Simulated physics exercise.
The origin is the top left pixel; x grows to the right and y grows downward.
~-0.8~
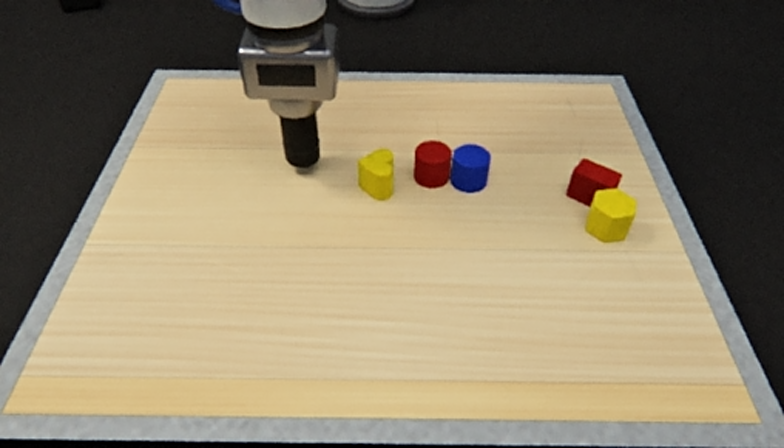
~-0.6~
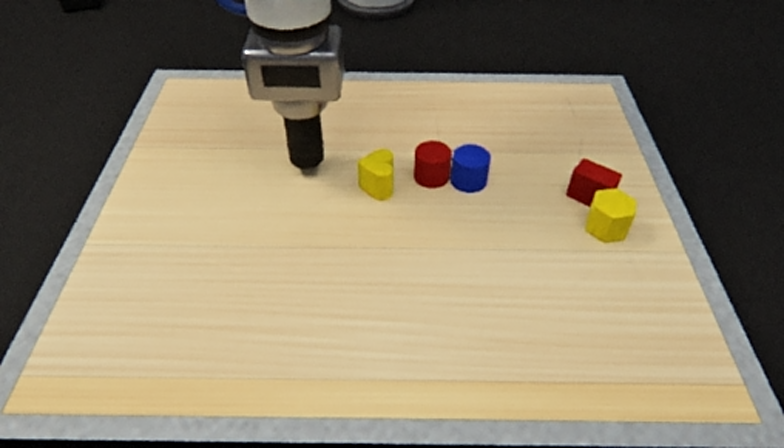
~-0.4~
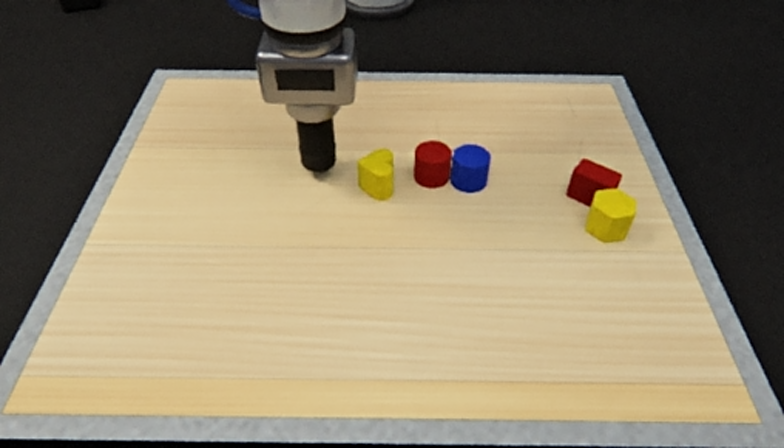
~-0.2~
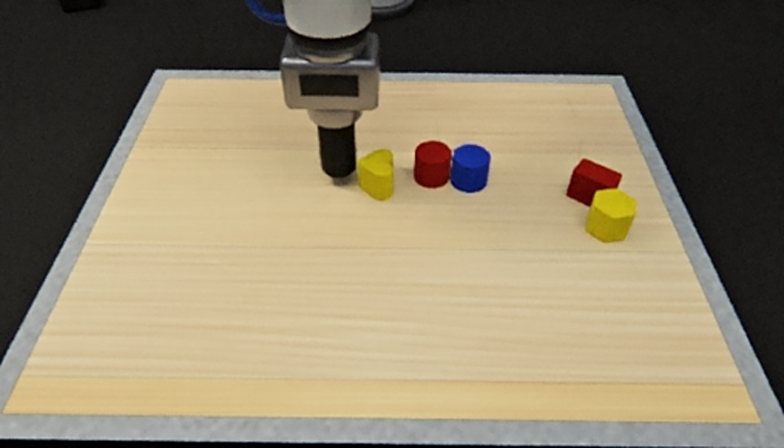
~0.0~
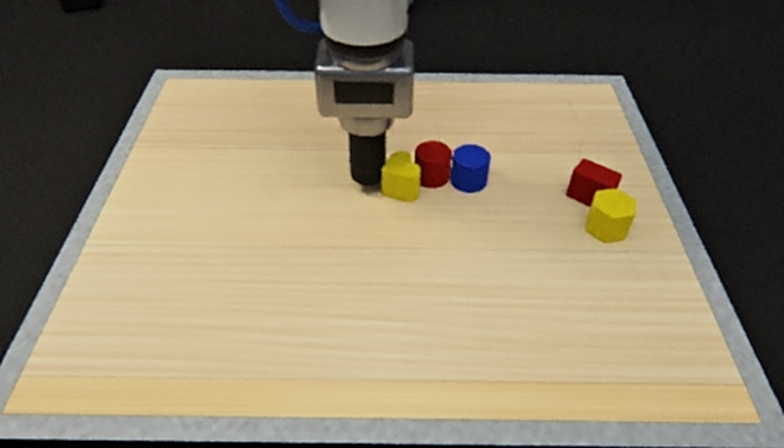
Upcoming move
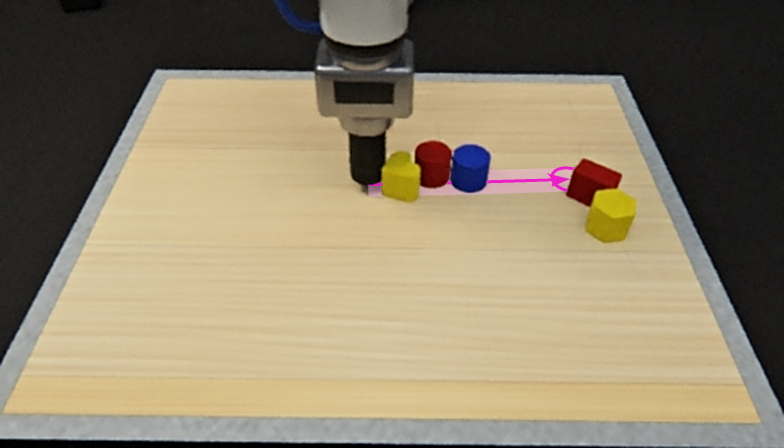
A robotic arm with a black-tipped pusher reaches over a pale wooden board with a grey border, seen from above at an angle by a still camera. A yellow heart-shaped block, a red cylinder and a blue cylinder sit near the upper middle, with a red block and a yellow hexagon at right. The arm slides rightward, meets the heart-shaped block and pushes it a short way toward the unmoving red cylinder.
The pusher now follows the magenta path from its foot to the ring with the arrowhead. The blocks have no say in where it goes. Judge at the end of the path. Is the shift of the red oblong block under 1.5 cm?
Yes, that is how it ends up.
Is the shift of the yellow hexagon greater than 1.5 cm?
No
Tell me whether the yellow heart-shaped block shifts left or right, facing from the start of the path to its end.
That block drifts right.
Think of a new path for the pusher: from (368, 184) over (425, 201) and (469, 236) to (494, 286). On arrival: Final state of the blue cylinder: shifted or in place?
Here the blue cylinder moves off its spot.
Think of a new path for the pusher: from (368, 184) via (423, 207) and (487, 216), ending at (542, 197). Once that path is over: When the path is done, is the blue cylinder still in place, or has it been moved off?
The blue cylinder will not stay where it is.
Drawn move, from (368, 184) directly to (570, 179).
What follows on the original path. One third of the way, pusher at (438, 173); yellow heart-shaped block at (473, 162), turned 15° anticlockwise; red cylinder at (469, 137); blue cylinder at (502, 152).
Two thirds of the way, pusher at (507, 171); yellow heart-shaped block at (536, 173), turned 35° clockwise; red cylinder at (480, 134); blue cylinder at (543, 148).
At the end, pusher at (572, 169); yellow heart-shaped block at (554, 178), turned 70° clockwise; red cylinder at (480, 134); blue cylinder at (594, 137); red oblong block at (609, 174), turned 15° clockwise; yellow hexagon still.
